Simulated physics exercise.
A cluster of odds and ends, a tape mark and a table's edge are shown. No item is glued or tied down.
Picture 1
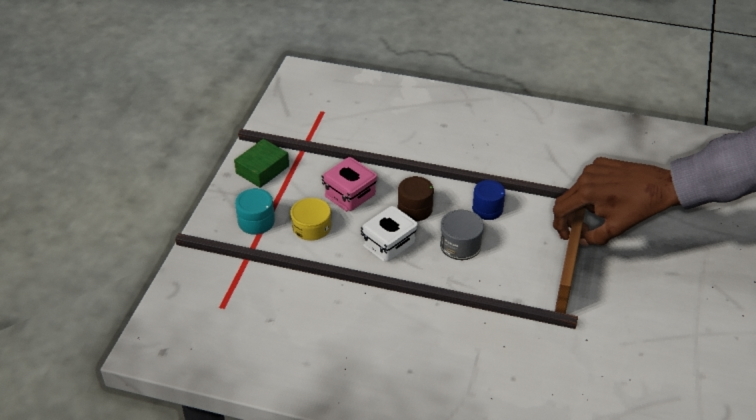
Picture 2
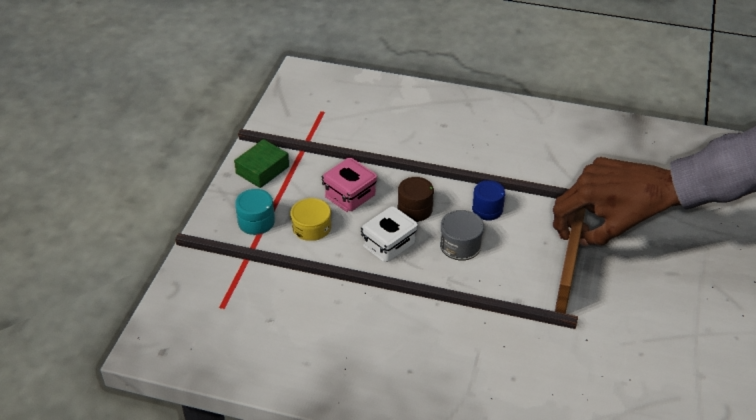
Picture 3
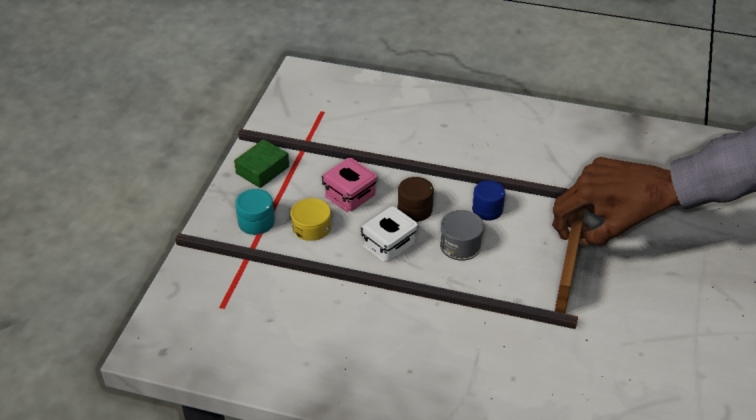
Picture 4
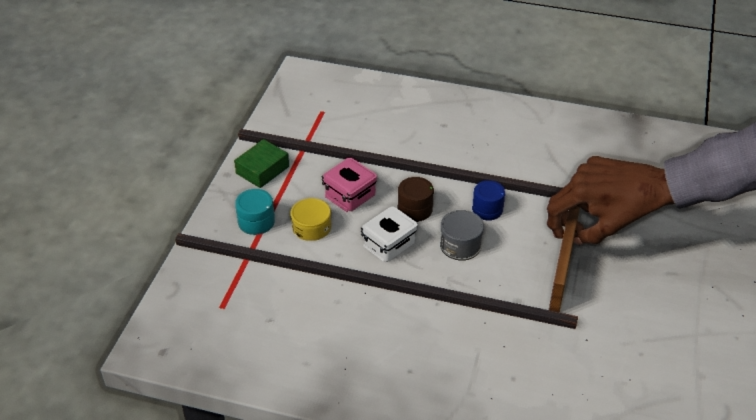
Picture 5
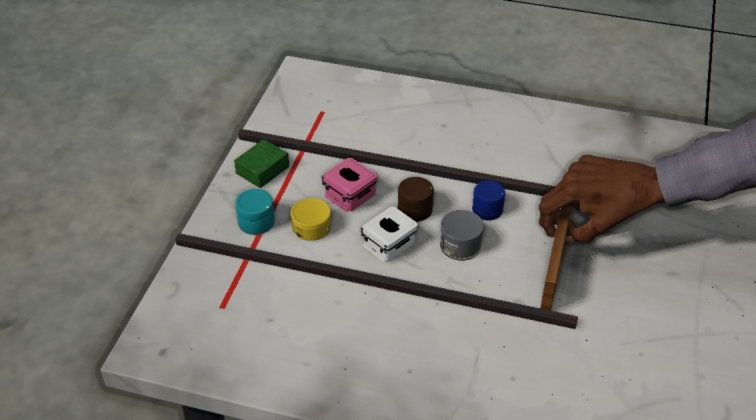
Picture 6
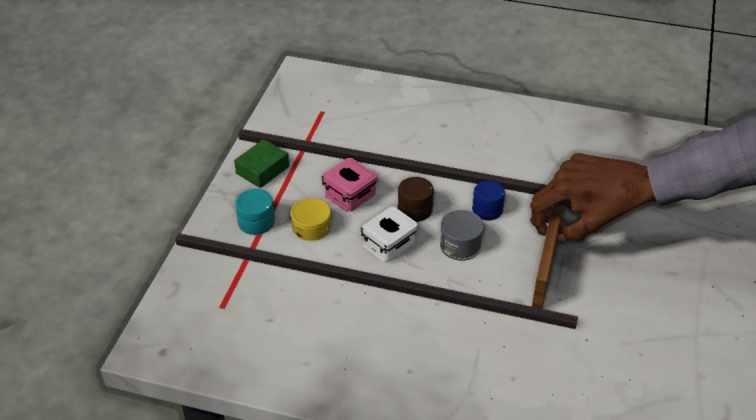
On a pale stone-like tabletop, small coloured blocks, cases and round tubs sit between two dark rails, with a red line crossing near the left end. A hand at the right holds a wooden board still at first, then slides it slightly left, while the objects stay in place.
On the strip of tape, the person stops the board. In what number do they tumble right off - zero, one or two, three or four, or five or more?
I predict that one of them or two will leave the table.
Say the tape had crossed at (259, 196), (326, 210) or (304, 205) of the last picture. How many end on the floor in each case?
The counts would be 2, 0 and 0.
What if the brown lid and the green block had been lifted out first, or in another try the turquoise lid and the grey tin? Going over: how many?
In order, the numbers are 1 and 1.
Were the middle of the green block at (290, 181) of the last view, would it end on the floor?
Drops.
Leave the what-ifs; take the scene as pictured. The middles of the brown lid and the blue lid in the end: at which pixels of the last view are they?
Brown lid at about (270, 169), blue lid at about (283, 150).
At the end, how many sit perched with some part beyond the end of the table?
I'd say 1 of them.
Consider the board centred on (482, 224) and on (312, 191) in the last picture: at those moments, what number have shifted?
Up to then 2, and up to the other point 8.
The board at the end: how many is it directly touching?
That makes 4.
A little later, none off yet; green block at rest near (262, 163); turquoise lid at rest near (255, 212); yellow tub at rest near (311, 219).
When it is over, the number that fall off is one or two; down, turquoise lid and green block.
